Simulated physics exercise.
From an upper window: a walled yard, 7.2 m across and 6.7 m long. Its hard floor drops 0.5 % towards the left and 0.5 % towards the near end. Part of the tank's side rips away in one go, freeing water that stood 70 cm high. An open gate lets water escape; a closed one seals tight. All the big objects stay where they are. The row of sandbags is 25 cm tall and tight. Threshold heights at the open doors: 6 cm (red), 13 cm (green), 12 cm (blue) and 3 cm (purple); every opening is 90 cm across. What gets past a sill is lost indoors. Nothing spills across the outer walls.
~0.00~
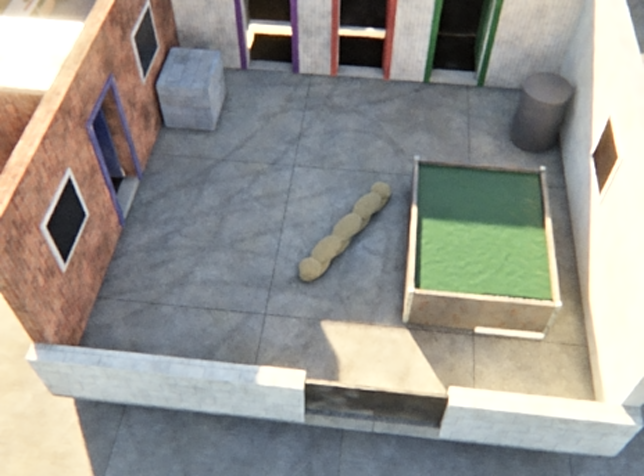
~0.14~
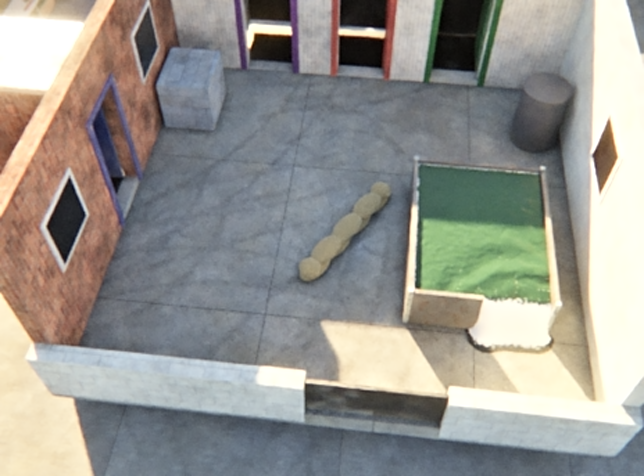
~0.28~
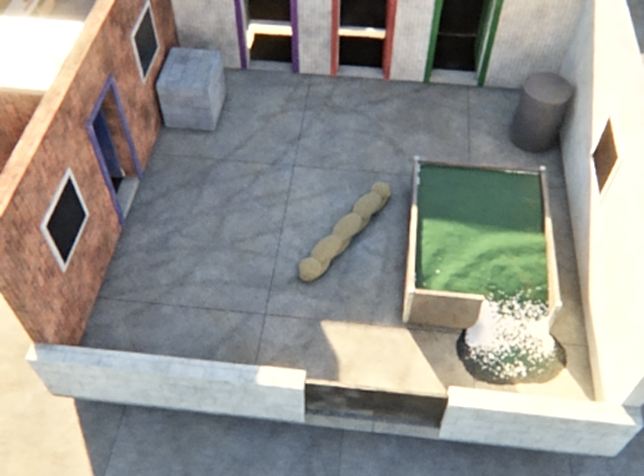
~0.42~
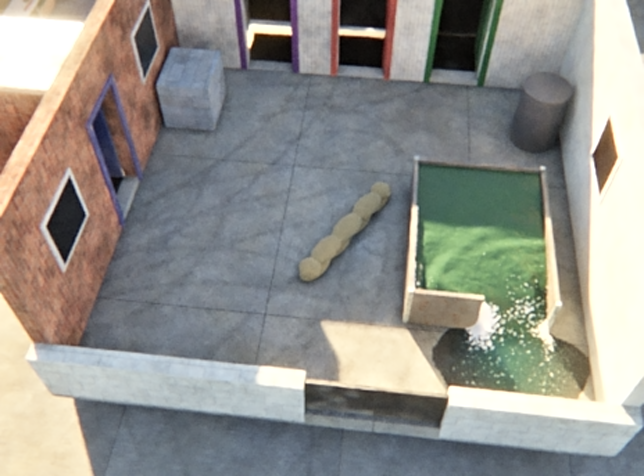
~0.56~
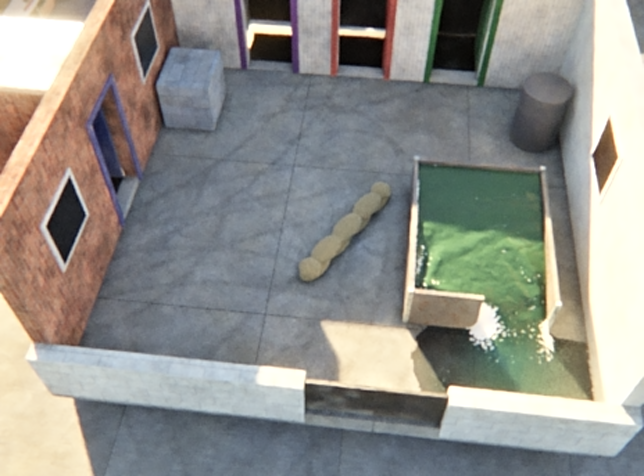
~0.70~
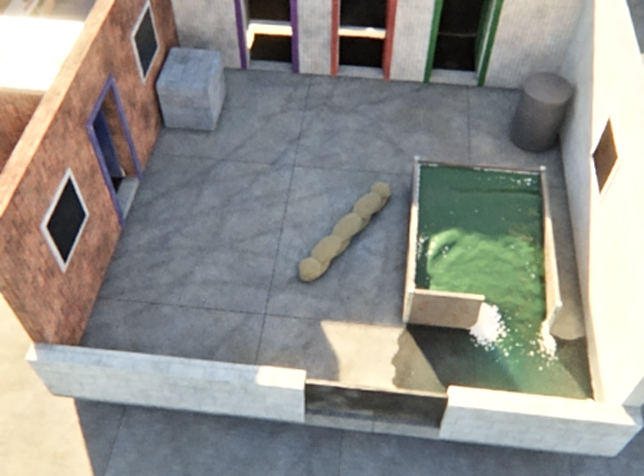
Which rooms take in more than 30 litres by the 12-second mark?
Door by door: At the red door it does not reach the limit; at the green door it keeps below the limit; at the blue door it stays under the limit; at the purple door it passes the limit.
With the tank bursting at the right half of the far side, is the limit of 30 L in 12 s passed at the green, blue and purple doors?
Then: Green past it, blue below, purple past it.
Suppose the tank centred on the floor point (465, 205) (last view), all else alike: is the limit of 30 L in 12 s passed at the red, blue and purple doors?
Then: Red not over, blue under, purple below.
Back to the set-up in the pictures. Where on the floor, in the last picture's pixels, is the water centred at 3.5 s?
At about (444, 289).
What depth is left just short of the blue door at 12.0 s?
Some 11.0 cm.
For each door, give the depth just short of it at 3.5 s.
In cm: Red 0, green 0, blue 0, purple 0.
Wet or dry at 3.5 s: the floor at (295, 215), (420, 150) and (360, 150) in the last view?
In turn: Still dry, dry, not reached.
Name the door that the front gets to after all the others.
It is the purple one.
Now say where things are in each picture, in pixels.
The tank at (481, 229) is whole and still, 70 cm deep, in the first picture.
Water pours out at (512, 319) and has run 0.6 m, to (546, 346); typically 8 cm deep outside, 70 cm at the tank's back, in the second picture.
The front is at (483, 374), 0.8 m from the gap at (511, 321); 0.9 m2 of floor is under water; 70 cm left at the back of the tank, in the third picture.
Water pours out at (510, 321) and has run 1.4 m, to a hidden place; typically 8 cm deep outside, 70 cm at the tank's back, in the fourth picture.
The front is at a hidden place, 1.7 m from the gap at (510, 321); 2.7 m2 of floor is under water; 70 cm left at the back of the tank, in the fifth picture.
The front is at a hidden place, 1.9 m from the gap at (511, 321); 3.0 m2 of floor is under water; 67 cm left at the back of the tank, in the sixth picture.
After 1.4 s water covers 10 % of the floor and is deepest (58 cm) near (591, 427); red door not reached, green door not reached, blue door not reached, purple door not reached.
After 2.2 s water covers 20 % of the floor and is deepest (53 cm) near (577, 426); red door not reached, green door not reached, blue door not reached, purple door not reached.
After 3.5 s water covers 45 % of the floor and is deepest (40 cm) near (555, 145); red door not reached, green door not reached, blue door not reached, purple door not reached.
After 7.0 s water covers 90 % of the floor and is deepest (20 cm) near (545, 152); red door 3 cm at the sill, 0 L in, green door 1 cm at the sill, 0 L in, blue door 10 cm at the sill, 1 L in, purple door 2 cm at the sill, 0 L in.
After 12.0 s water covers 95 % of the floor and is deepest (14 cm) near (185, 384); red door 8 cm at the sill, 7 L in, green door 4 cm at the sill, 0 L in, blue door 11 cm at the sill, 1 L in, purple door 8 cm at the sill, 74 L in.
